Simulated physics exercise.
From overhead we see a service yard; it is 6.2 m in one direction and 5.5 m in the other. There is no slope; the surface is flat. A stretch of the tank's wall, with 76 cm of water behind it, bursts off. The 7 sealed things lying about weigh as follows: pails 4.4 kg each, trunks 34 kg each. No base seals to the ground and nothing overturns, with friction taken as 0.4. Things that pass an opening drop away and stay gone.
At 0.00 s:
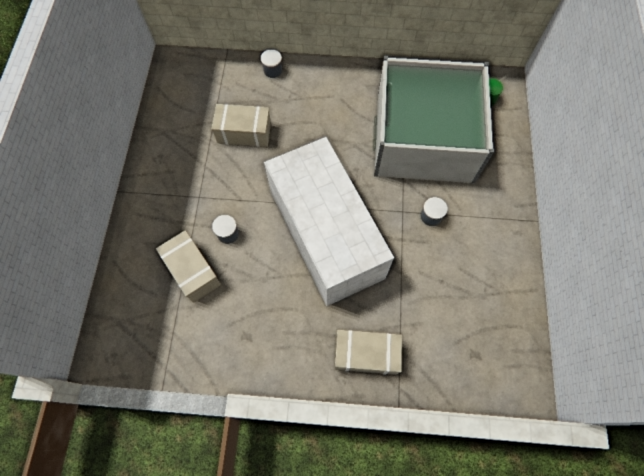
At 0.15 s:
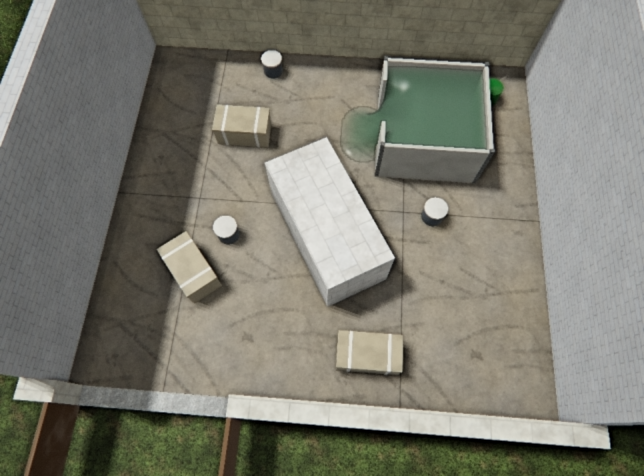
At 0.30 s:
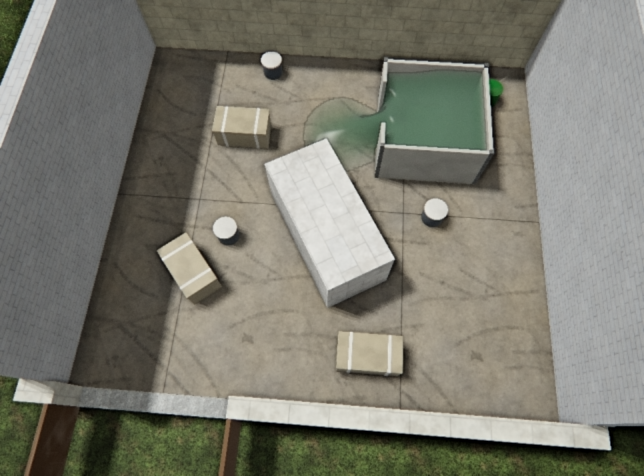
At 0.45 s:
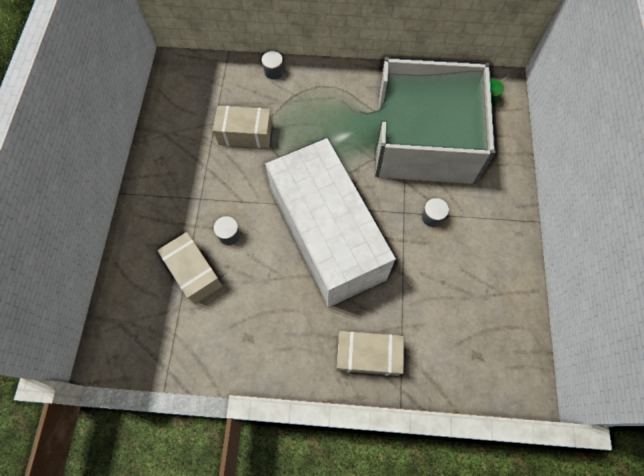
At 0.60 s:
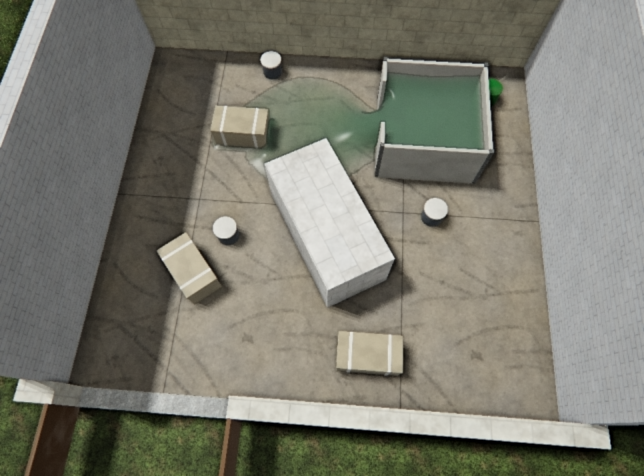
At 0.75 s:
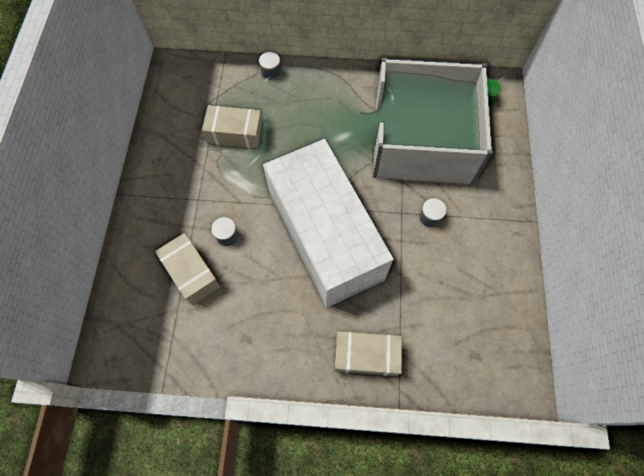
Green water burst through a gap in the left side of a walled tank and spread leftward across the flat yard, passing a big white block and nudging a tan trunk slightly to the left.
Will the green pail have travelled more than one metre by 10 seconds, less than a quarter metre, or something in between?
Less than a quarter metre.
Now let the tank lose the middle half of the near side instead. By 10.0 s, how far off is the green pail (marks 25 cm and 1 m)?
What happens next is that the green pail gets swept a long way.
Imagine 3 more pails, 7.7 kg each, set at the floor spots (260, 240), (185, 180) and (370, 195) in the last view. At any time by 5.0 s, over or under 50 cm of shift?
Order as asked - not as far, farther, not as far.
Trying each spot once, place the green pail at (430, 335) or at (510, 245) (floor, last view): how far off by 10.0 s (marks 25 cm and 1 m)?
Run one, it remains planted; run two, it remains planted.
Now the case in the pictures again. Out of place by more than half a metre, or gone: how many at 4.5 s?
At that moment it comes to 2.
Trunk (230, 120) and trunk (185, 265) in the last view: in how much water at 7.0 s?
Close to 5 and 4 centimetres.
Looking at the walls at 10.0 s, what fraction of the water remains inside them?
I'd say some 80 percent hasn't gone yet.
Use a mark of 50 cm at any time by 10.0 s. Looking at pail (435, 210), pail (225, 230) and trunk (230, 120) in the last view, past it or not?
In turn: Short of it, more, past it.
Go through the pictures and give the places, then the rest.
The green pail at (493, 87) rests on the ground; water covers 2.0 m2; 0 of 7 have shifted, in the first frame.
The green pail at (493, 87), on the bottom; 2.5 m2 under water; 0 of 7 have shifted, in the second frame.
The green pail at (493, 88) rests on the ground; water covers 3.3 m2; 0 of 7 have shifted, in the third frame.
The green pail at (494, 87) rests on the ground; water covers 4.2 m2; 0 of 7 have shifted, in the fourth frame.
The green pail at (493, 87), on the bottom; 5.2 m2 under water; 0 of 7 have shifted, in the fifth frame.
The green pail at (491, 88) rests on the ground; water covers 6.4 m2; 1 of 7 have shifted, in the sixth frame.
After 2.0 s the green pail is near (491, 88), 0.0 m from its start, aground; 0 of 7 are out; 1 afloat.
After 4.5 s the green pail is near (491, 88), 0.0 m from its start, aground; 0 of 7 are out; 2 afloat.
After 7.0 s the green pail is near (491, 88), 0.0 m from its start, aground; 0 of 7 are out; 1 afloat.
After 10.0 s the green pail is near (491, 88), 0.0 m from its start, aground; 0 of 7 are out; 1 afloat.
